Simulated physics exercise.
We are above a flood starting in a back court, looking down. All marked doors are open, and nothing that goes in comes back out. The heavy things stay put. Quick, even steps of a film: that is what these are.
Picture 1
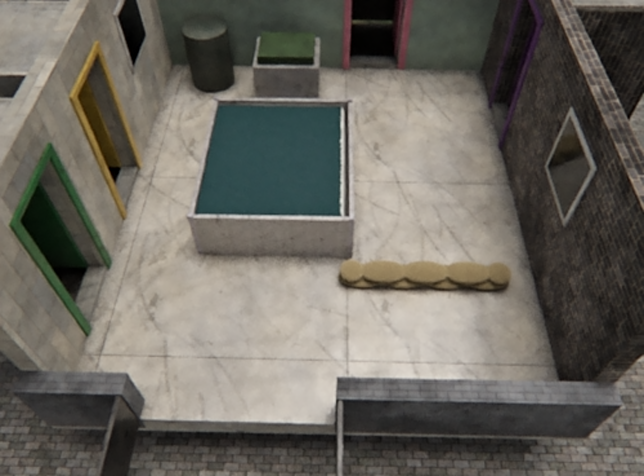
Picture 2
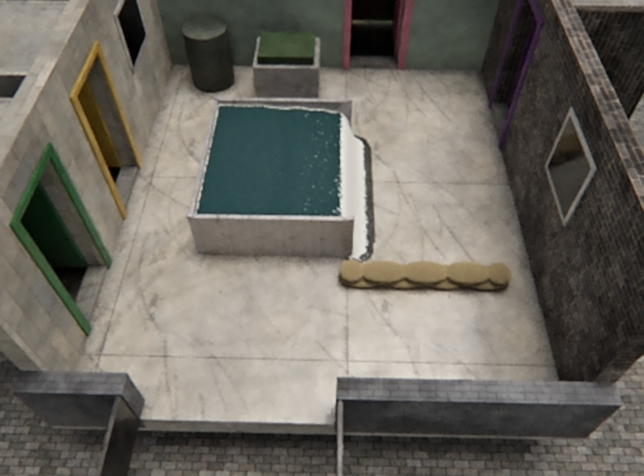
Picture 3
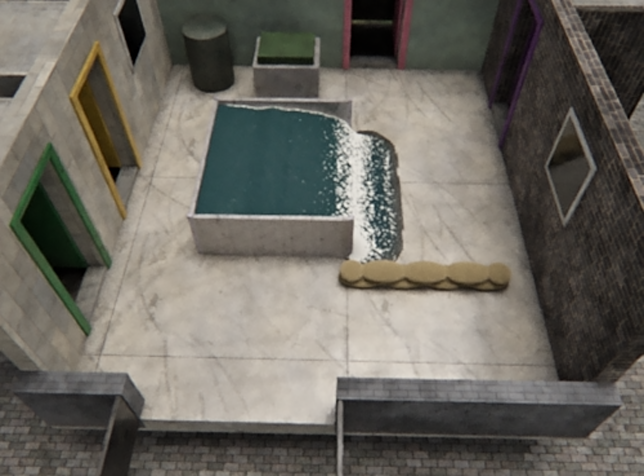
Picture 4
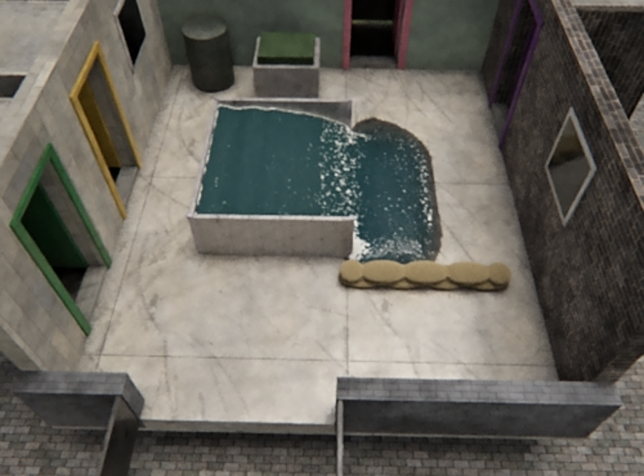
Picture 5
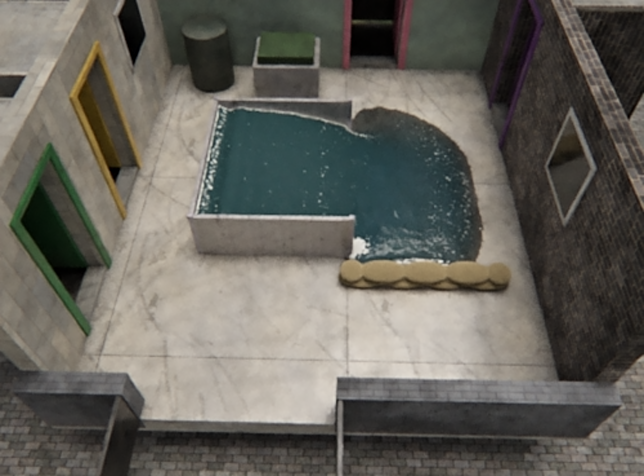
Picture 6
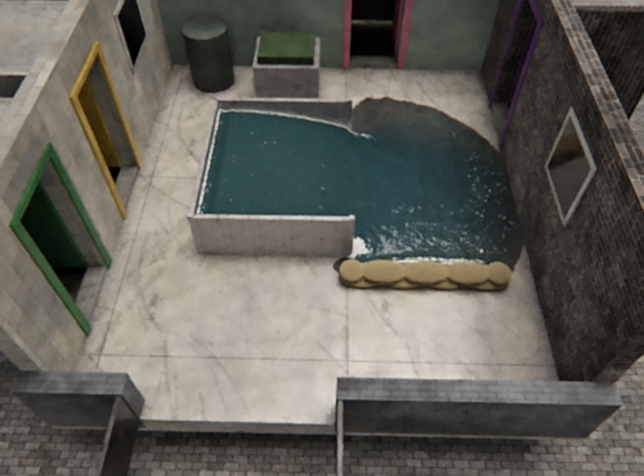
A low-walled tank of dark teal water sits toward the back of a pale, stone-floored court, seen from above by a still camera. A green doorway and a yellow one stand on the left, a purple one on the right, with a tan, lumpy barrier on the floor. Water pours through the tank's open right side, foaming white, then fans out across the floor toward the right wall and along the barrier.
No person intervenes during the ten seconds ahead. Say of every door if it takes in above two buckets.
Outcome: Green door: Inside the limit. Yellow door: Inside the limit. Pink door: Past the limit. Purple door: Past the limit.
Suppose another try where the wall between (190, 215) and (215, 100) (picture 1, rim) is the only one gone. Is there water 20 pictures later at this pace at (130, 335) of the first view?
At that place: Under water.
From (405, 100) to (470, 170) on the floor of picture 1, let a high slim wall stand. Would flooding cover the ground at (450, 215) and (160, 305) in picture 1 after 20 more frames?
As listed: Flooded, free of water.
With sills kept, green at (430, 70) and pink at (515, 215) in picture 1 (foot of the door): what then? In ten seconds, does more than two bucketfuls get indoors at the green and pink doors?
Taking them in turn, the green one tops the two-pail mark and the pink one tops the two-pail mark.
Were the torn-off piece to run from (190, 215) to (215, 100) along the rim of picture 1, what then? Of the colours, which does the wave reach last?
That's the purple one.
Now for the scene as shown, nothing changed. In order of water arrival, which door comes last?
That would be the yellow door.
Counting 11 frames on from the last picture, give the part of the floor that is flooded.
Around 35 percent of it.
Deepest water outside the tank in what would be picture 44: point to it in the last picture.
Approximate pixel: (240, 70).
A moment on, water covers 30 % of the floor; the green door not reached, the yellow door not reached, the pink door not reached, the purple door under two buckets in.
Next, water covers 35 % of the floor; the green door not reached, the yellow door not reached, the pink door wet at the sill, nothing in, the purple door over two buckets in.
Then, water covers 60 % of the floor; the green door not reached, the yellow door not reached, the pink door wet at the sill, nothing in, the purple door far over two buckets in.
Later, water covers 90 % of the floor; the green door under two buckets in, the yellow door wet at the sill, nothing in, the pink door over two buckets in, the purple door far over two buckets in.
In the end, water covers 95 % of the floor; the green door under two buckets in, the yellow door under two buckets in, the pink door over two buckets in, the purple door far over two buckets in.
